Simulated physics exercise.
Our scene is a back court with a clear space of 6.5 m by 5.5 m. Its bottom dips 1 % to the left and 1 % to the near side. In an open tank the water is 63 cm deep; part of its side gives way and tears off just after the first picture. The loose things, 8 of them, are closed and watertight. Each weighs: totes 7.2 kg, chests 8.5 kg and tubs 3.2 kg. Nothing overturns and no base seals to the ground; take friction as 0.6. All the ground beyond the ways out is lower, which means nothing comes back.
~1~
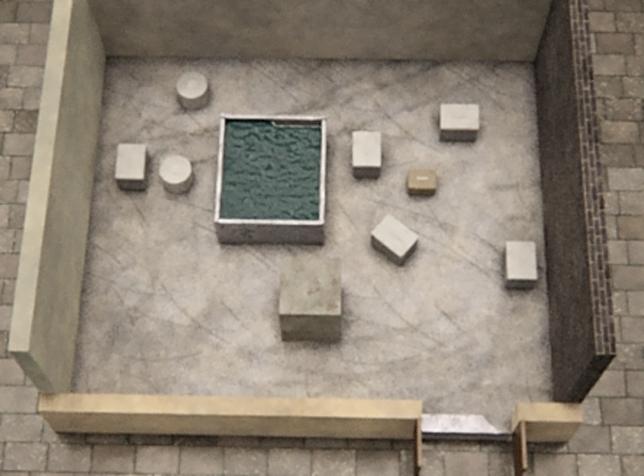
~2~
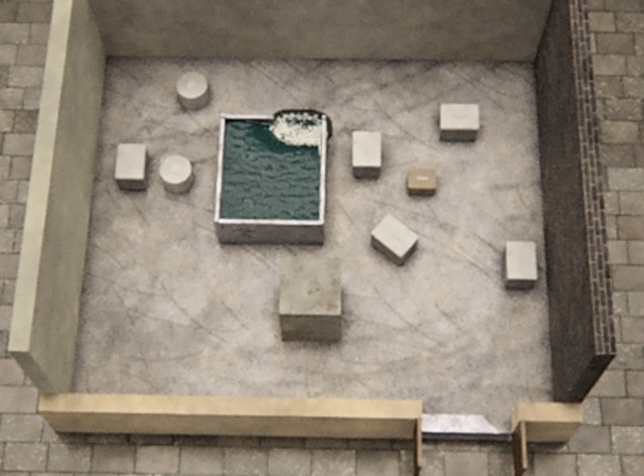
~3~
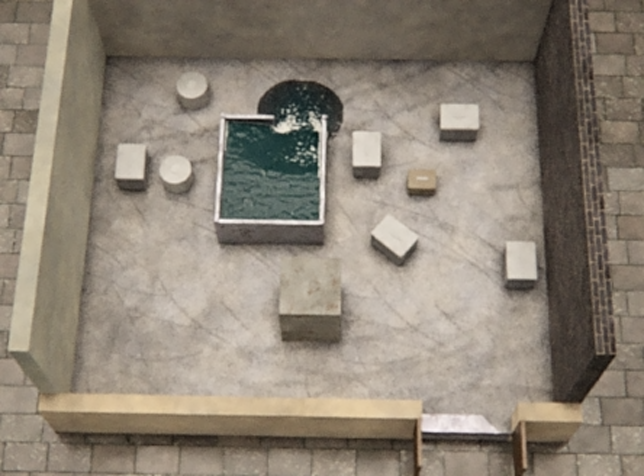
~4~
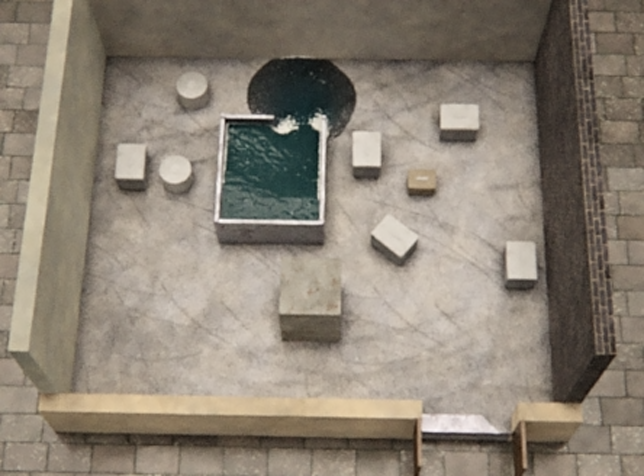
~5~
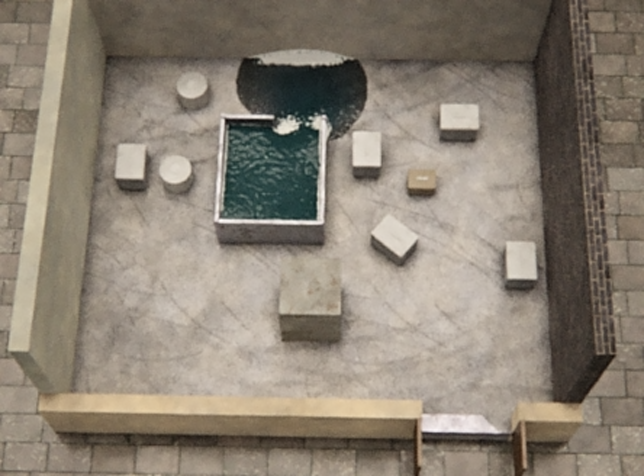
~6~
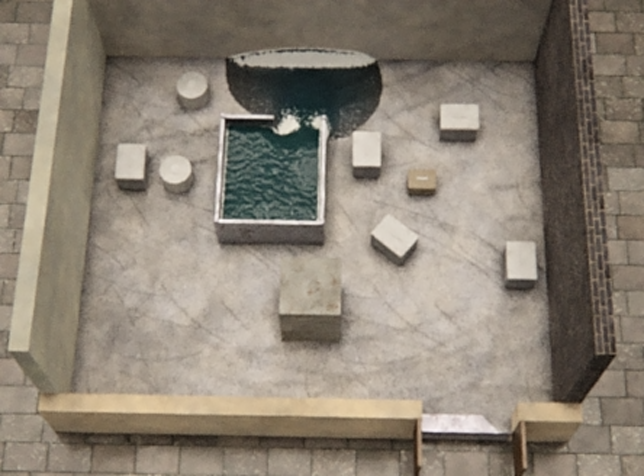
Dark green water pours out through the far right corner of a pale-rimmed square tank, foaming white at the break, then spreads across the floor as a rounded pool and washes against the back wall. The tank stands in a walled grey court, seen from high above by a still camera. Pale blocks, two round tubs and a small tan box sit unmoved around it.
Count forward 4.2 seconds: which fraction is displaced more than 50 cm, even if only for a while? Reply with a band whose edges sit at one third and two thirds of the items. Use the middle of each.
Band: One third to two thirds.
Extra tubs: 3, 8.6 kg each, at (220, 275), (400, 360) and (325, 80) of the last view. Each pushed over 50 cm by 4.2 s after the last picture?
In order: Within it, within it, beyond it.
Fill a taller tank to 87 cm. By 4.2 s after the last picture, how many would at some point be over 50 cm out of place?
In that case the number is 5.
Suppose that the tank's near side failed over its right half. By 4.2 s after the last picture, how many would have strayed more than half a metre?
That would give 1.
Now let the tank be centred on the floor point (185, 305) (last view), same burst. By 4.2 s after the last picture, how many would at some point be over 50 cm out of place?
Then the count would be 3.
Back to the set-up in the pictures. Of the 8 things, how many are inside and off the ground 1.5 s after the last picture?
The number is 0.
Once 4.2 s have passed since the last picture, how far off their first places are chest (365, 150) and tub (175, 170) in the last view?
Shifts in order: 0 cm; 20 cm.
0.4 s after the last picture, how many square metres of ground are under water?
5.5 m2.
Then, 0.4 s after the last picture 0 of 8 are over 50 cm from their spots; 0 afloat.
Then, 1.5 s after the last picture 1 of 8 are over 50 cm from their spots; 0 afloat.
Then, 2.8 s after the last picture 2 of 8 are over 50 cm from their spots; 1 afloat.
Then, 4.2 s after the last picture 4 of 8 are over 50 cm from their spots, and 4 have been at some point; 2 afloat.
